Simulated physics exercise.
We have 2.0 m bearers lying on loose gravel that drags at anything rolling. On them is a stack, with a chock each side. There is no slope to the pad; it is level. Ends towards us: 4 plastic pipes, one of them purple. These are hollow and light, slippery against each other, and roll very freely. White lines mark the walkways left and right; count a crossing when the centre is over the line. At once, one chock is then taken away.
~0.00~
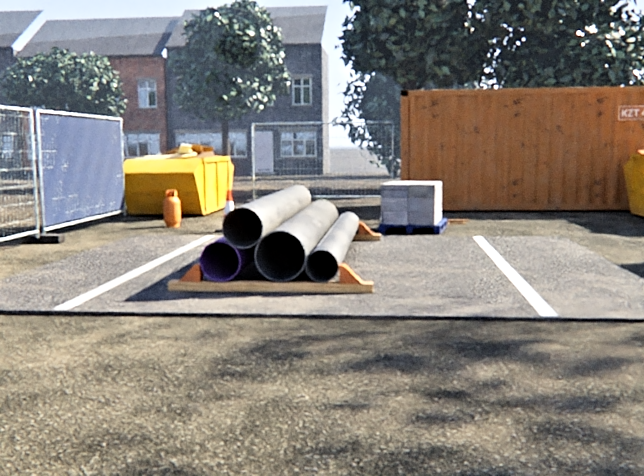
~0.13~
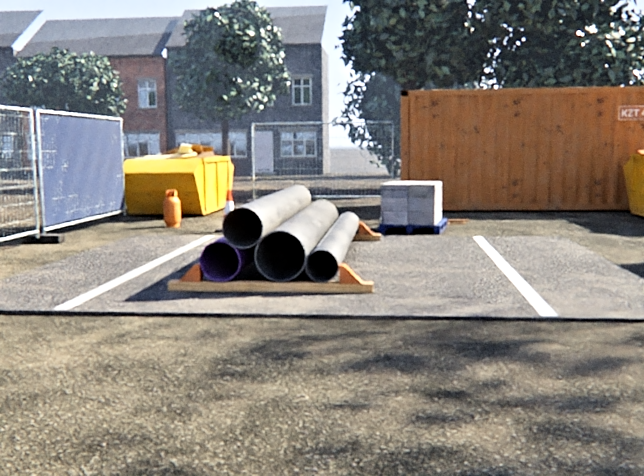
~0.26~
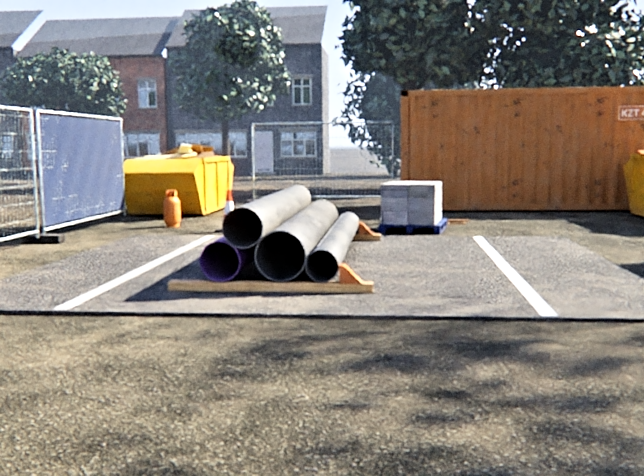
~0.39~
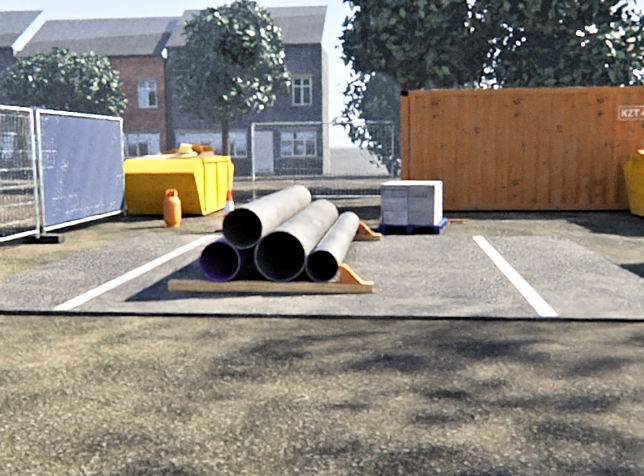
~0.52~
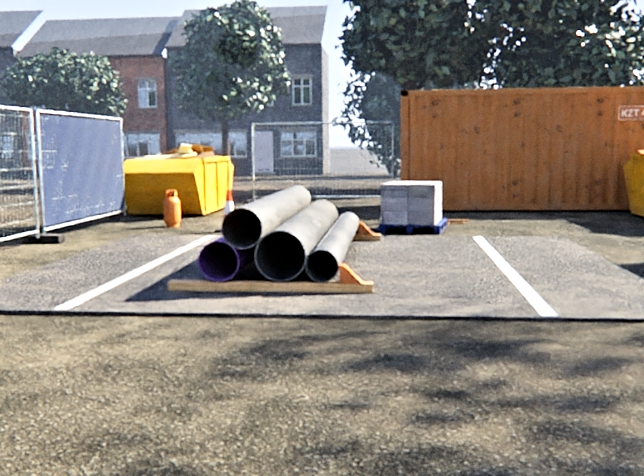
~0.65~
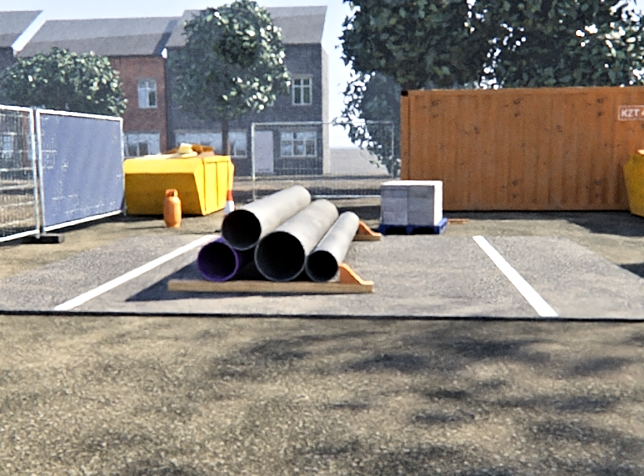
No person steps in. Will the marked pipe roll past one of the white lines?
Watch the purple one: It ends up over a line.
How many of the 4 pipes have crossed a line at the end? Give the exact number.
Altogether that makes 1.
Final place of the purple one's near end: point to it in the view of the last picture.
(69, 270), roughly.
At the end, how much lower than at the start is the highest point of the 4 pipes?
Some 25 centimetres.
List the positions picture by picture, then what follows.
Purple at (220, 262); both chocks in; lines at (99, 290) and (531, 295); the pad is level; 3 of the 4 form the bottom row, in the first picture.
Purple at (220, 262), in the second picture.
Purple at (220, 262); left chock gone, in the third picture.
Purple at (219, 262), in the fourth picture.
Purple at (218, 262), in the fifth picture.
Purple at (217, 262); lines at (99, 290) and (531, 295), in the sixth picture.
After 1.2 s, purple is on the bearers, 35 cm from the bearers' left end, rolling left; 0 of 4 have crossed.
After 1.8 s, purple is on the bearers, 5 cm from the bearers' left end, rolling left; 0 of 4 have crossed.
After 2.5 s, purple is off the bearers, 30 cm short of the left line, rolling left; 0 of 4 have crossed.
After 3.2 s, purple is past the left line; 1 of 4 has crossed.
At rest (4.3 s), purple is past the left line; 1 of 4 has crossed.
